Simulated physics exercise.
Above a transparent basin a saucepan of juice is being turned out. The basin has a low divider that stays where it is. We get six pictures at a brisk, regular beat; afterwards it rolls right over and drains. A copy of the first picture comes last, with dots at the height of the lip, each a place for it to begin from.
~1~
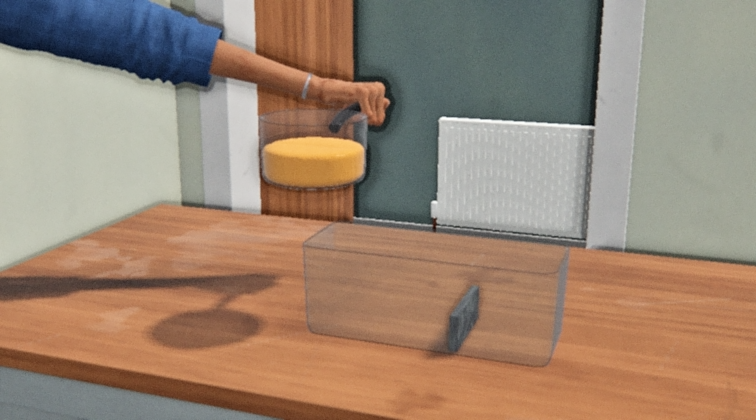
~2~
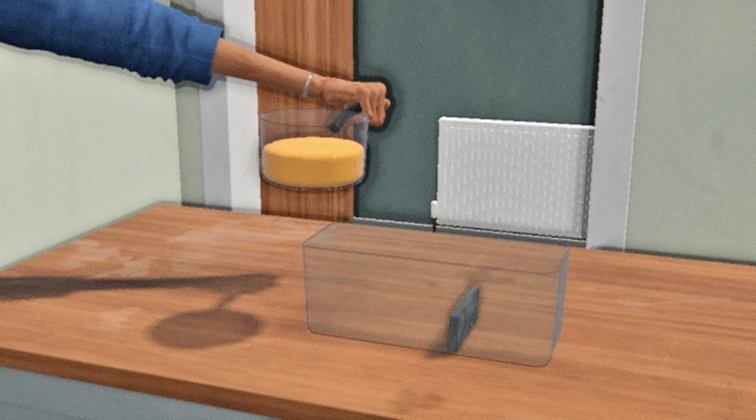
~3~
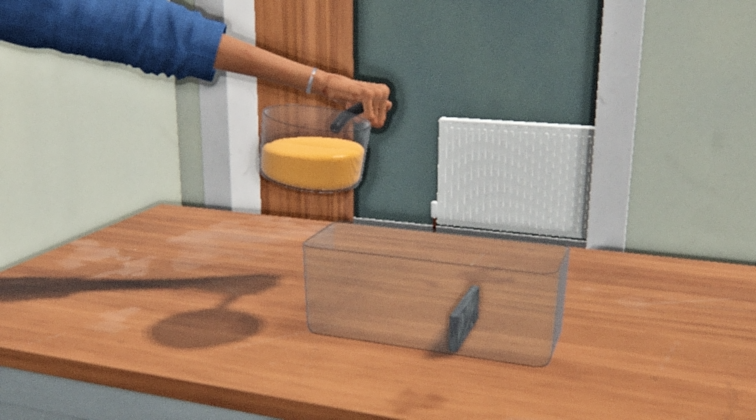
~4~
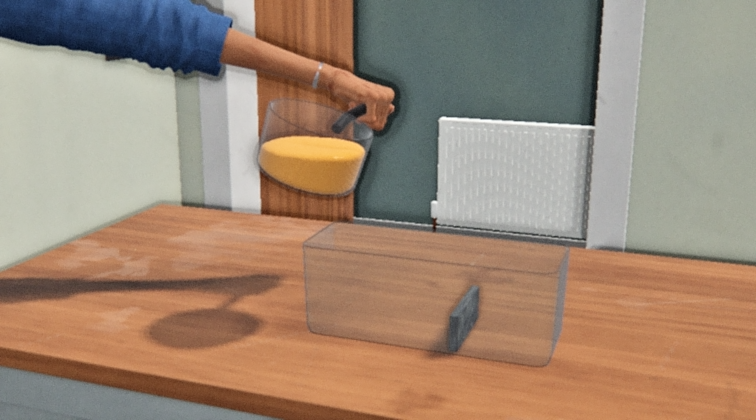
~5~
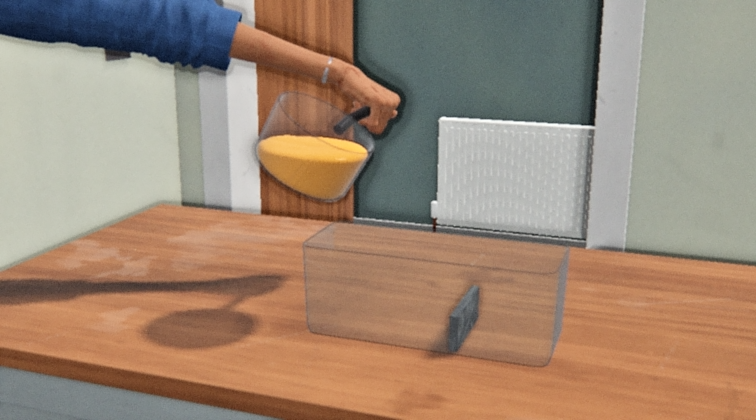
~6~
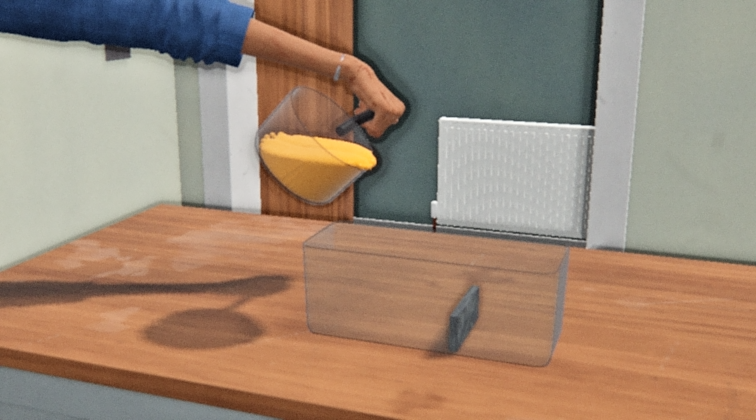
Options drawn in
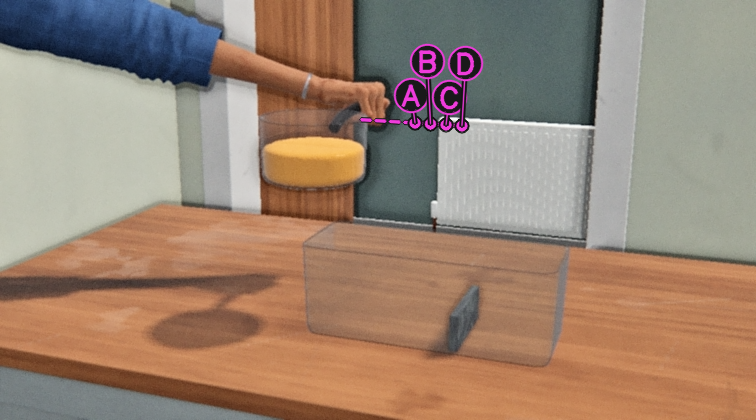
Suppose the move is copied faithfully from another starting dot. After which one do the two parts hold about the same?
I would pick dot C.
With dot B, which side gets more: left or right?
The left one.
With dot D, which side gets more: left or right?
More ends on the right.
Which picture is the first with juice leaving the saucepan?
In picture 6.
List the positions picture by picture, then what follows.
Upright, lip at (361, 119); basin from (308, 330) to (551, 367); top of the wall at (465, 300); nothing has left yet, in the first frame.
Tipped about 2°, lip at (362, 121); nothing has left yet, in the second frame.
Tipped about 8°, lip at (365, 127); nothing has left yet, in the third frame.
Tipped about 18°, lip at (368, 137); nothing has left yet, in the fourth frame.
Tipped about 31°, lip at (369, 150); nothing has left yet, in the fifth frame.
Tipped about 45°, lip at (368, 165); juice is over the lip, down to (368, 165), in the sixth frame.
In magenta, A at (415, 123); B at (430, 123); C at (446, 124); D at (461, 125).
Choosing A, about 88 % ends left of the wall and 8 % right of it; 3 % is lost outside.
Choosing B, about 69 % ends left of the wall and 31 % right of it.
Choosing C, about 47 % ends left of the wall and 53 % right of it.
Choosing D, about 31 % ends left of the wall and 69 % right of it.
